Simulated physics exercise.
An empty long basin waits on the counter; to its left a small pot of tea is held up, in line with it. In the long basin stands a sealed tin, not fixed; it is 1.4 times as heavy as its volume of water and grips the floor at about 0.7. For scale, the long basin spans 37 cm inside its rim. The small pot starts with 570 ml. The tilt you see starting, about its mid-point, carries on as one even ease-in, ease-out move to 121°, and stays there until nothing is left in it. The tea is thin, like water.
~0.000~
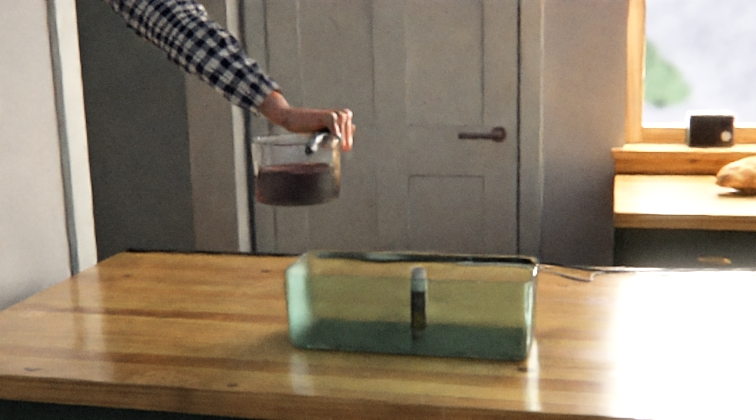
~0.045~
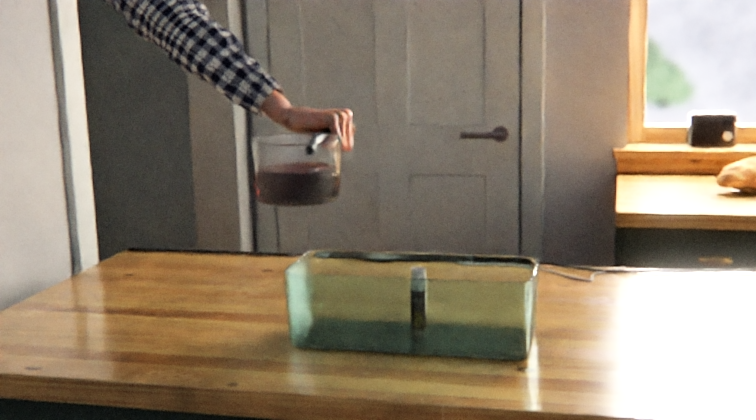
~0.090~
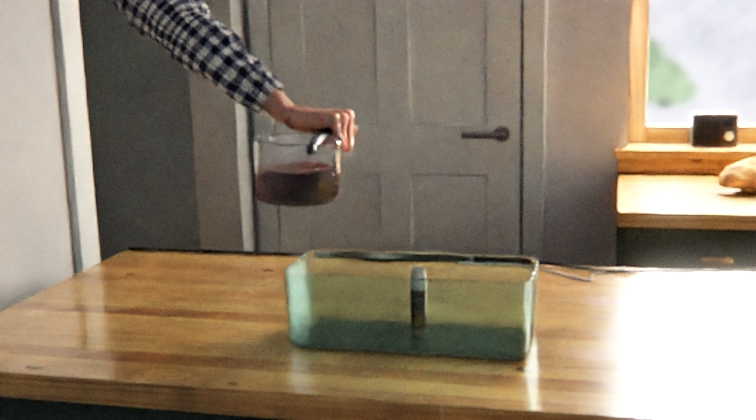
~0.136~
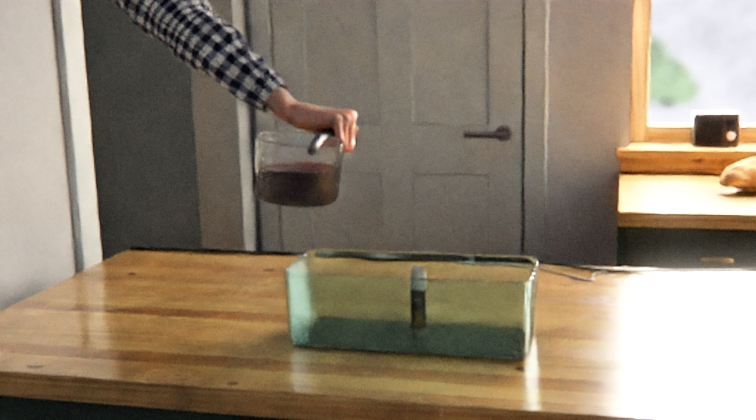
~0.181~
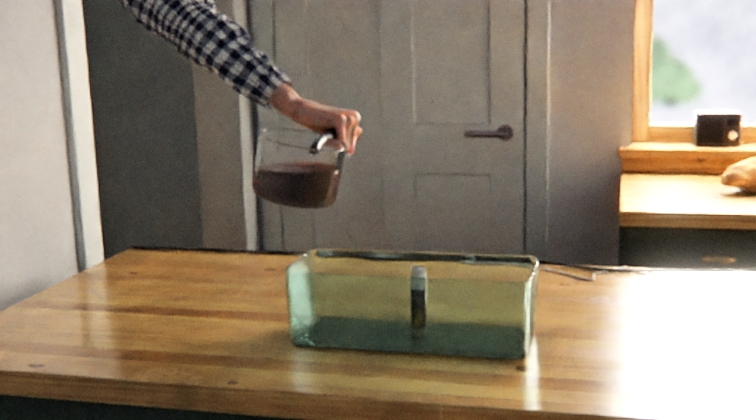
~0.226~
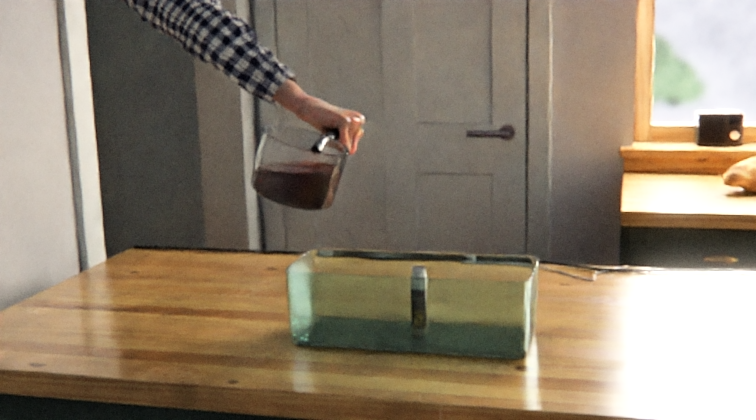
In this clip, a hand in a checkered sleeve holds a small clear pot of dark tea above and left of a long greenish glass basin on a wooden counter, then gradually tilts the pot rightward.
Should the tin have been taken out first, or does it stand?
The tin stays up.
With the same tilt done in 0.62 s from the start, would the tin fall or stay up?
Then it remains upright.
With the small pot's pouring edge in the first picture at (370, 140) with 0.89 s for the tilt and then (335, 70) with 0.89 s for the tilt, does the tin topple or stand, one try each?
First it topples; then it stays up.
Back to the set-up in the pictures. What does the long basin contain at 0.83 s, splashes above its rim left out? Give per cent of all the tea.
Near 80 in a hundred.
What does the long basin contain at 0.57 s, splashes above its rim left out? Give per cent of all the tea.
Some 3 per cent.
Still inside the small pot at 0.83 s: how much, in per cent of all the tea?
About 8 per cent.
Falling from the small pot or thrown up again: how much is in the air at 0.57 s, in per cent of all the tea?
Some 34 per cent.
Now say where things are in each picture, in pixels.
In the first picture, it leans 0°; its right rim is at (338, 140); the tea meets the walls at (259, 168) and (338, 169); the long basin's rim runs from (297, 263) to (535, 271); the tin's top is at (418, 272).
In the second picture, it leans 1°; its right rim is at (339, 141); the tea meets the walls at (260, 168) and (338, 169).
In the third picture, it leans 3°; its right rim is at (340, 143); the tea meets the walls at (260, 168) and (338, 169).
In the fourth picture, it leans 7°; its right rim is at (342, 146); the tea meets the walls at (260, 168) and (338, 169).
In the fifth picture, it leans 12°; its right rim is at (344, 150); the tea meets the walls at (259, 167) and (339, 169).
In the sixth picture, it leans 18°; its right rim is at (346, 155); the tea meets the walls at (260, 167) and (341, 170).
After 0.57 s the tilt is 87° and 63 per cent is still to pour; the tin stands where it began.
After 0.83 s the tilt is 120° and 8 per cent is still to pour; the tin stands where it began.
After 1.10 s the tilt is 121° and 0 per cent is still to pour; the tin stands where it began.
After 1.39 s the tilt is 121° and 0 per cent is still to pour; the tin stands where it began.
In the end the tin stands where it began.
